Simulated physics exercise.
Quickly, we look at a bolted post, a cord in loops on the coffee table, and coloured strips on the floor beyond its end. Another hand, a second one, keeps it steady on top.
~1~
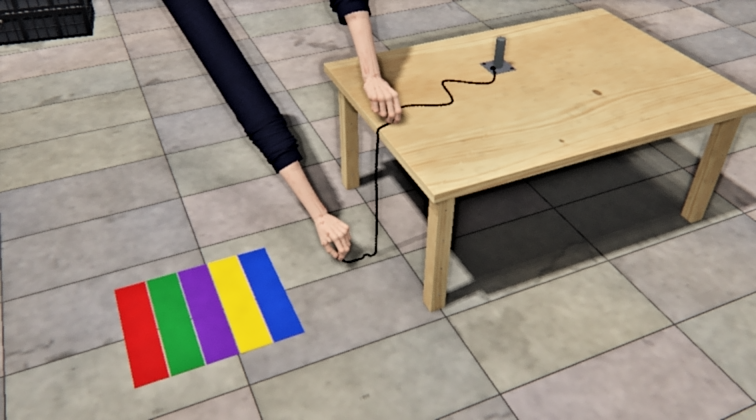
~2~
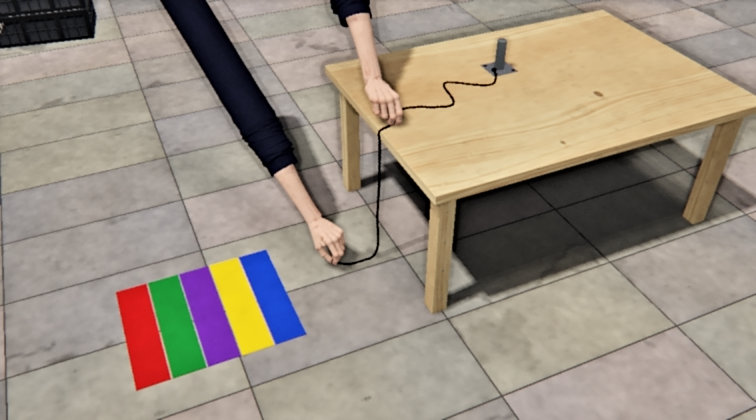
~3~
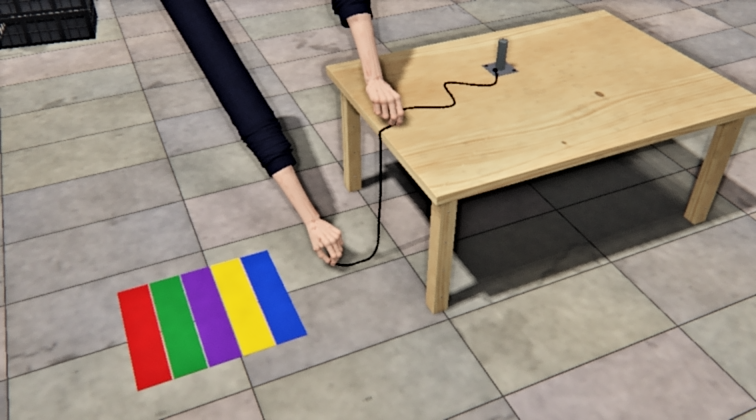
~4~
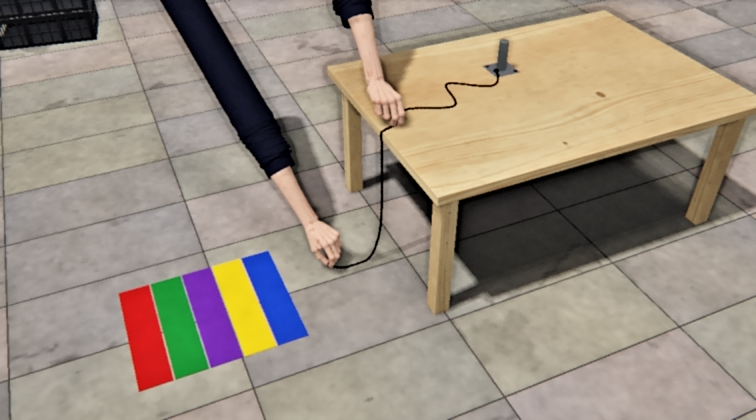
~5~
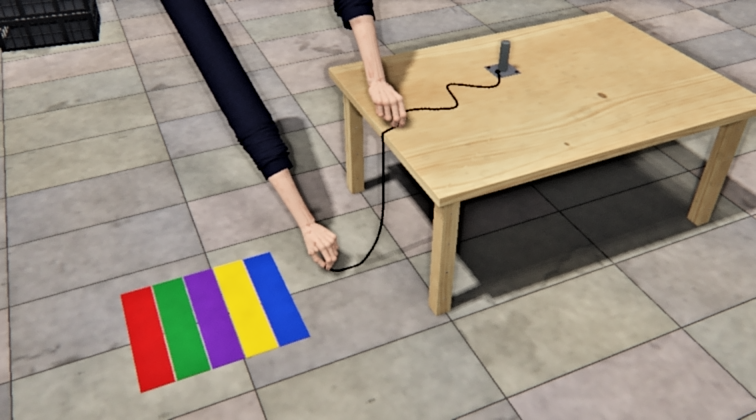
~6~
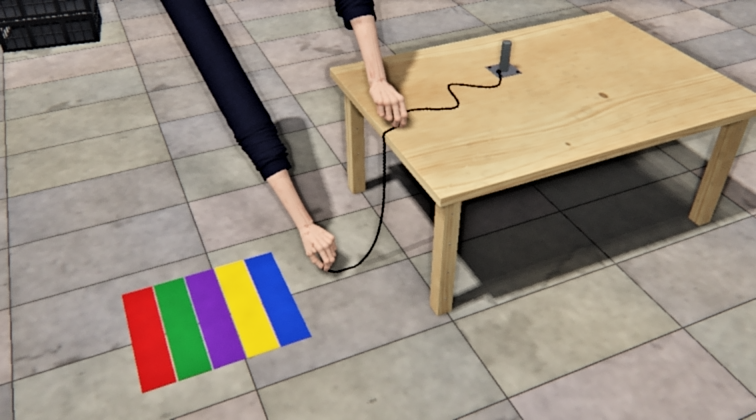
On a tiled floor beside a wooden table, one hand steadied a looped black cord on top while another drew its hanging end slightly left, toward the coloured strips, then barely moved.
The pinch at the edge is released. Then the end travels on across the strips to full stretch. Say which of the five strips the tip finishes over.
Green.
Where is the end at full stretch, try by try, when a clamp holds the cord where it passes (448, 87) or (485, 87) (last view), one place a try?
The two answers, in sequence: (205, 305) and (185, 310).
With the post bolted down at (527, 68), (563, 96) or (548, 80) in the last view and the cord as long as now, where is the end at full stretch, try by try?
Going by the last picture, roughly (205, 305), (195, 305) and (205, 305).
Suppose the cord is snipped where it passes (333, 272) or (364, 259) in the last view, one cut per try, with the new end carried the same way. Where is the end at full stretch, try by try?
The pixels are close to (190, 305) for the first and (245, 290) for the second.
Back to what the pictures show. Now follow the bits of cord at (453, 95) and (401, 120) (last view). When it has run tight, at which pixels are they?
I'd say about (425, 103) for one and about (350, 147) for the other.
Soon after, end near (223, 298); over purple.
Then, end near (192, 307); over green.
At full stretch, end near (172, 313); over green. Over green.
